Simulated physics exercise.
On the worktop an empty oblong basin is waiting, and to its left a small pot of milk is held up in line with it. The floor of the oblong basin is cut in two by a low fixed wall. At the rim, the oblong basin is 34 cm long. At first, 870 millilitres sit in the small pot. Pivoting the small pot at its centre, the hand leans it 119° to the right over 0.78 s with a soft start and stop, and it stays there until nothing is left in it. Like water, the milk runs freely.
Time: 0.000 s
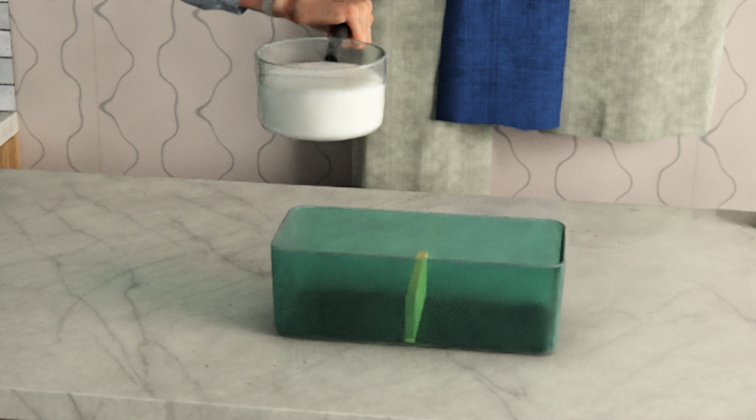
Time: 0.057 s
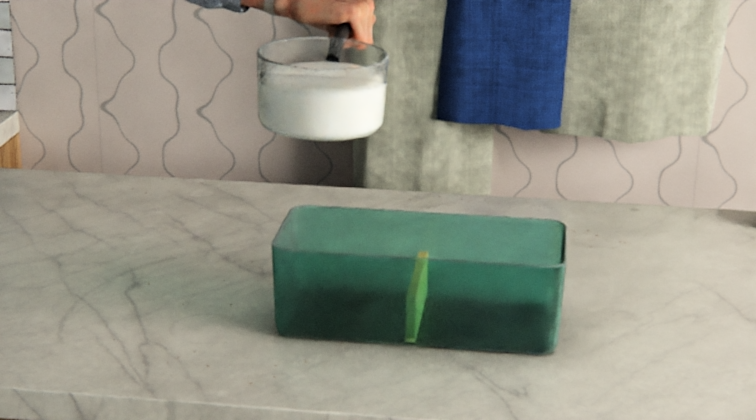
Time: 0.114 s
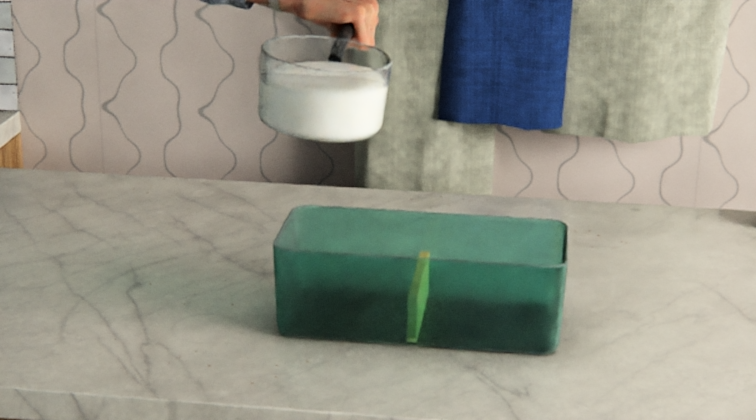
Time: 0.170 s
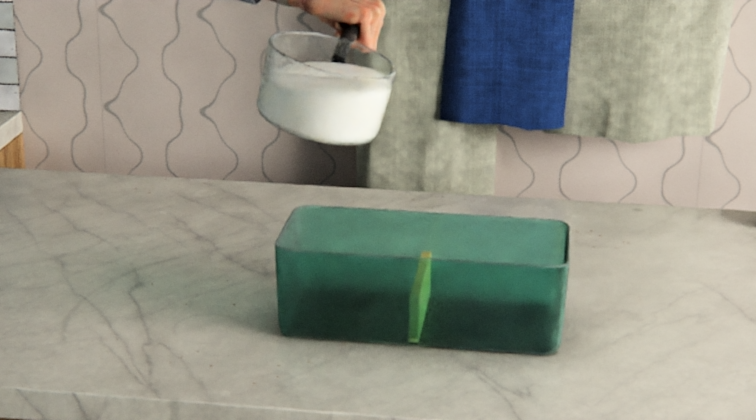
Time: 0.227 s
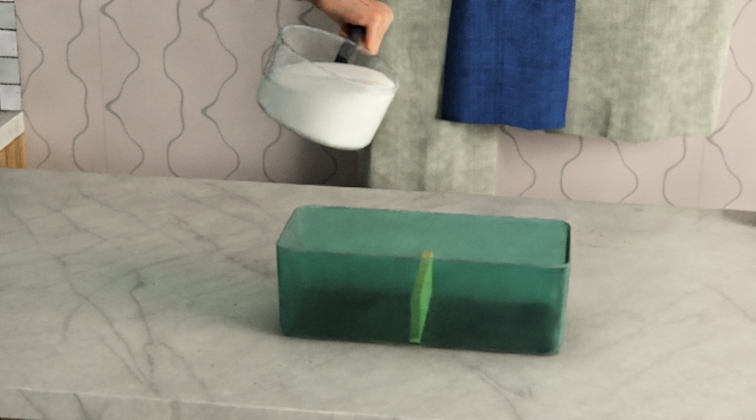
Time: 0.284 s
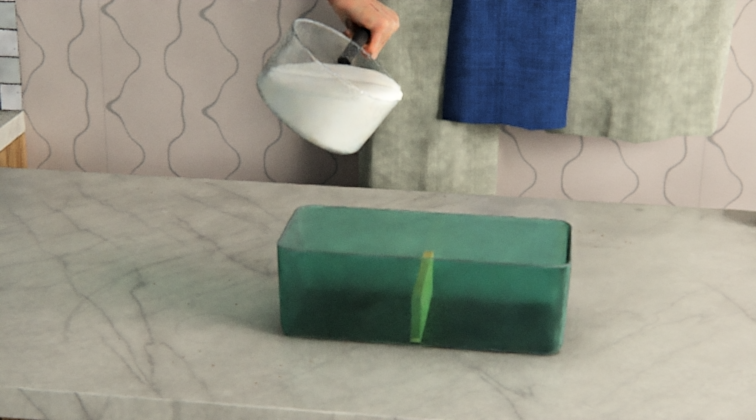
In a kitchen with a pale marble worktop, seen from the front and slightly above, grey-green and blue cloths hang before a wall patterned with wavy lines. An empty, see-through green oblong basin with a bright green upright strip at its middle sits below a clear pot of white milk, held by a hand at upper left. The hand leans the pot rightward, slowly then faster, and the milk shifts toward its right rim.
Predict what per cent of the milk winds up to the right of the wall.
Roughly 57 per cent is past the wall.
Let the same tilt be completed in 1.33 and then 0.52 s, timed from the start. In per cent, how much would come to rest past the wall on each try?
The first try gives around 70 percent, the second around 40 percent.
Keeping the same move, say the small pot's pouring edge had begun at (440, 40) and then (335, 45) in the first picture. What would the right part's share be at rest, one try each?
In turn about 90 and 5 per cent.
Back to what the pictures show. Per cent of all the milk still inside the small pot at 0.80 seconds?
Close to 3 percent of the total.
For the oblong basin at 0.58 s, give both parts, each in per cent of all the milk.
I'd say some 1 on the left and some 24 on the right.
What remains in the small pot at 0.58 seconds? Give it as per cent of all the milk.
26 %.
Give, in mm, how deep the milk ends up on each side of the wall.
I'd say close to 16 mm on the left, close to 22 mm on the right.
Then, 0.58 s in, the tilt is 101° and 27 per cent is still to pour, 1 is left of the wall and 25 right of it.
Then, 0.80 s in, the tilt is 119° and 3 per cent is still to pour, 32 is left of the wall and 56 right of it.
Then, 1.03 s in, the tilt is 119° and 0 per cent is still to pour, 41 is left of the wall and 56 right of it.
Then, 1.28 s in, the tilt is 119° and 0 per cent is still to pour, 41 is left of the wall and 57 right of it.
Finally, 41 per cent lies left of the wall, 57 right of it and 3 outside.
